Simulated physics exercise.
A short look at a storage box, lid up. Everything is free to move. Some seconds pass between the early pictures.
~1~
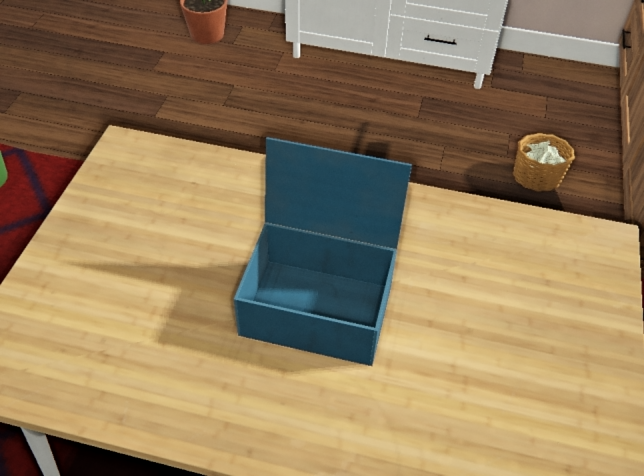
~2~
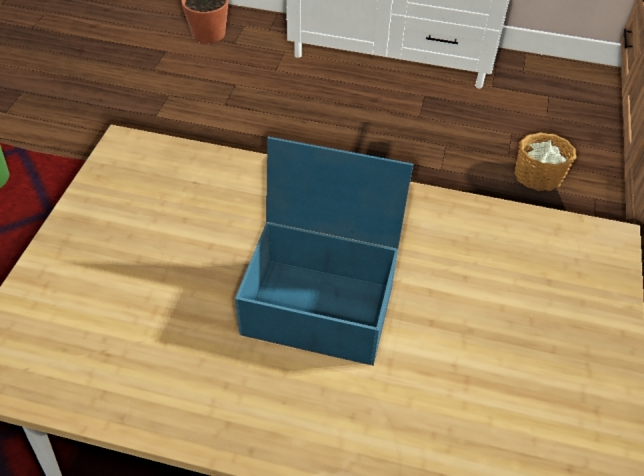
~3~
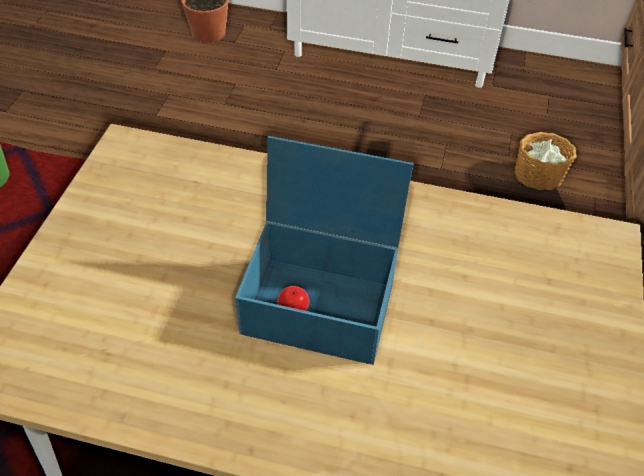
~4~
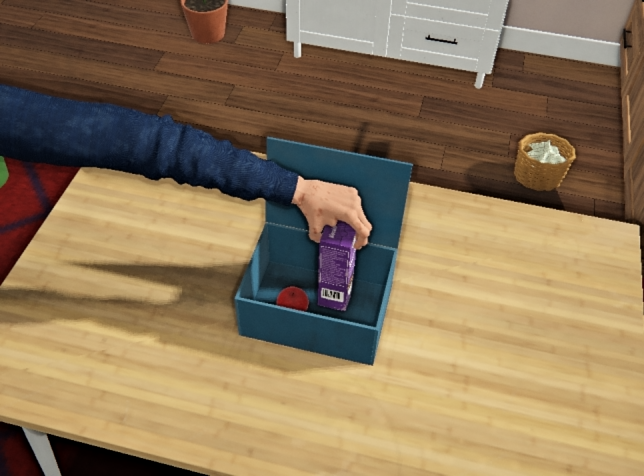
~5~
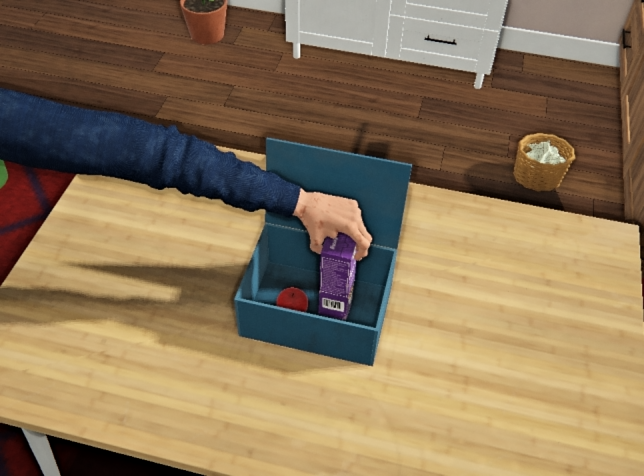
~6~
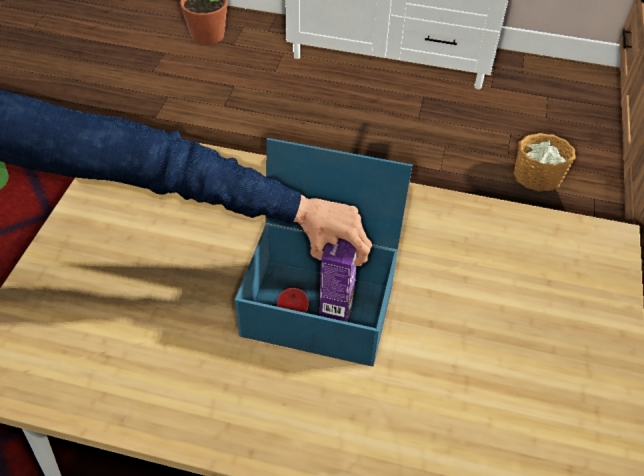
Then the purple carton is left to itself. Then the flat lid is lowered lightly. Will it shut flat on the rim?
Here the lid is held up.
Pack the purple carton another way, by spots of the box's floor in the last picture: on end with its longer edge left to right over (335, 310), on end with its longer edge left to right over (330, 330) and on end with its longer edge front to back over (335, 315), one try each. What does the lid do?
First, it is held up; second, it is held up; third, it stays ajar.
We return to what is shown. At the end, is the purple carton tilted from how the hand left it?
The purple carton ends up tilted.
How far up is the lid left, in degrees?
Some 18° above the rim.
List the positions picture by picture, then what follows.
In the first frame, the last thing is not in view yet.
In the second frame, the last thing is not in view yet.
In the third frame, the last thing is not in view yet.
The fourth frame shows coming down; purple carton (337, 266).
The fifth frame shows coming down; purple carton (338, 277).
The sixth frame shows in place under the hand; purple carton (338, 282).
Then, 1.60 s past the last view, lid 59° above the rim.
Then, 2.00 s past the last view, lid 25° above the rim; purple carton rocked 35° from its first pose near (334, 302).
Finally, lid 18° above the rim; down or leaning hard in the box, purple carton; red apple still in place. Final places as the last picture's camera would see them, purple carton near (339, 290).
